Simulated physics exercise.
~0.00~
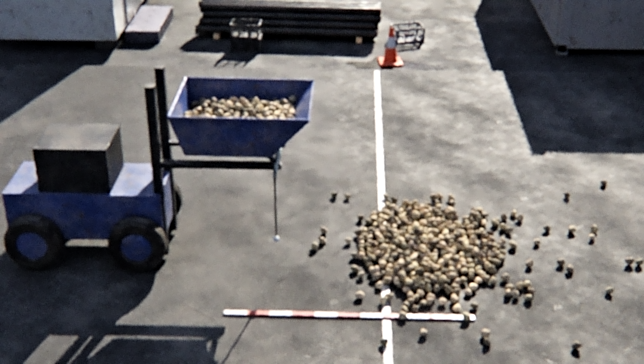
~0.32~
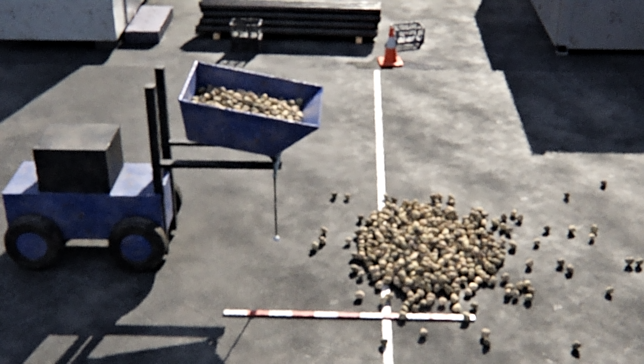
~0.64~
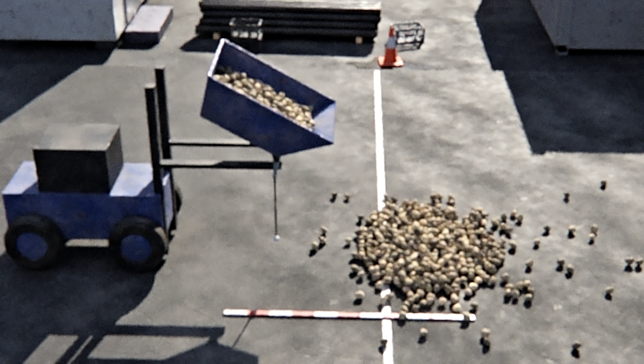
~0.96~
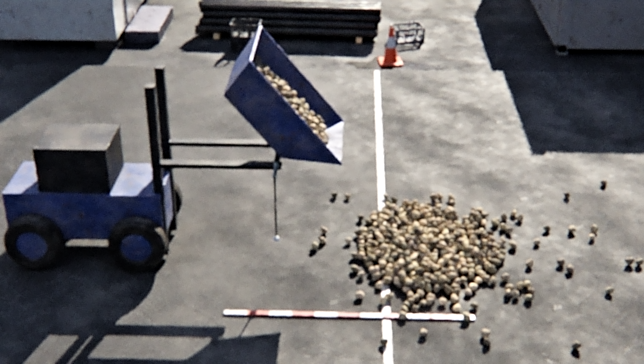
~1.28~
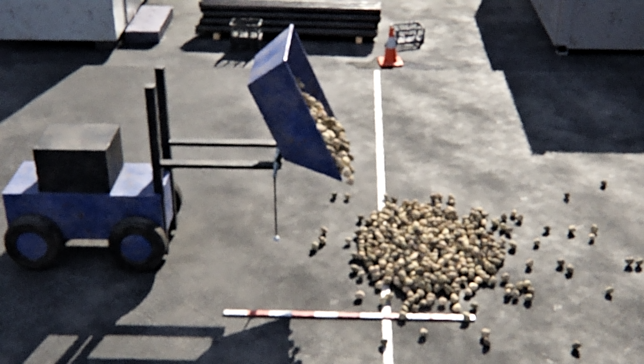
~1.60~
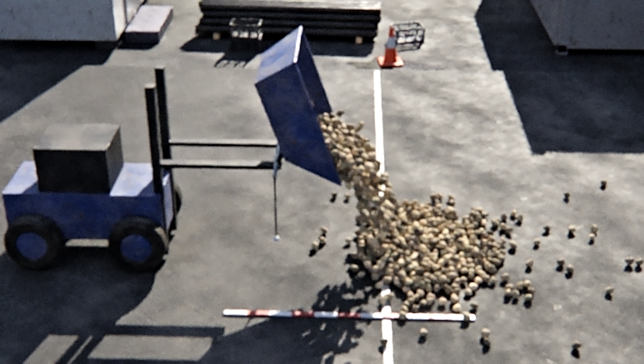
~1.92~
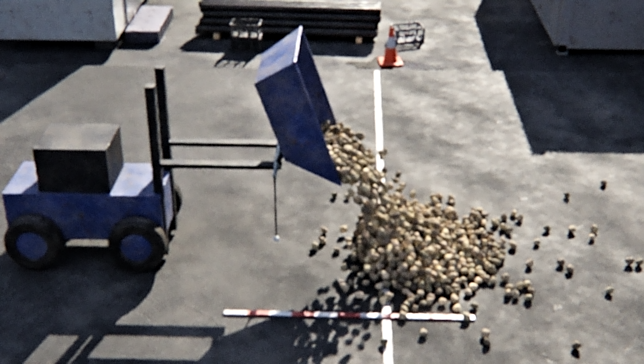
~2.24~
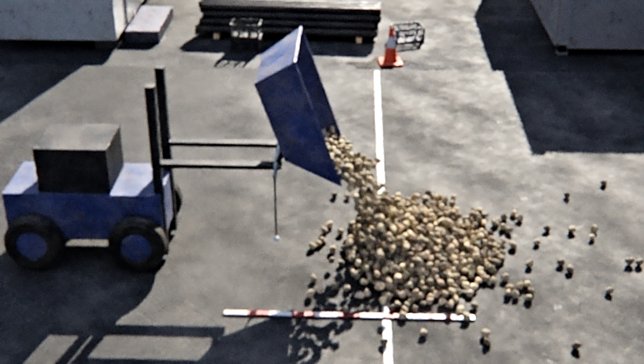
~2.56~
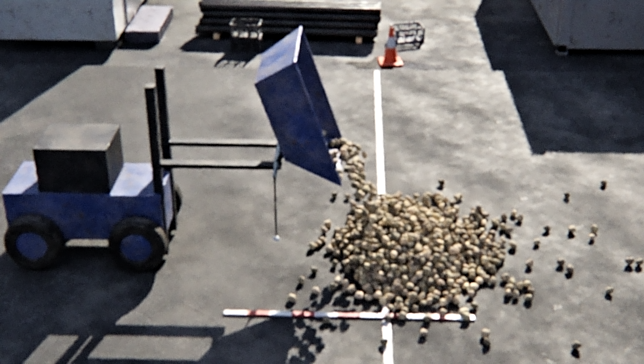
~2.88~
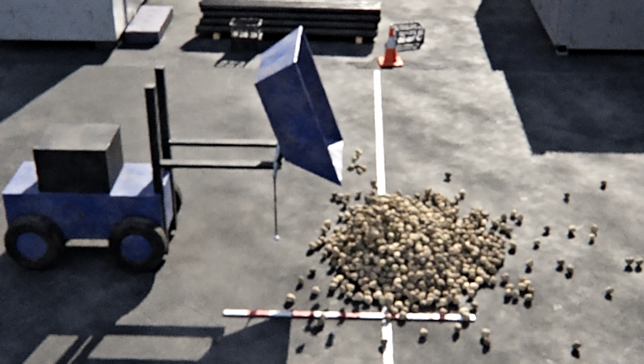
On a paved yard, a blue fork truck tipped its raised skip steeply to the right until the pale cobbles slid out and poured onto the loose heap below, leaving the skip empty and a bigger pile spread across the white line.
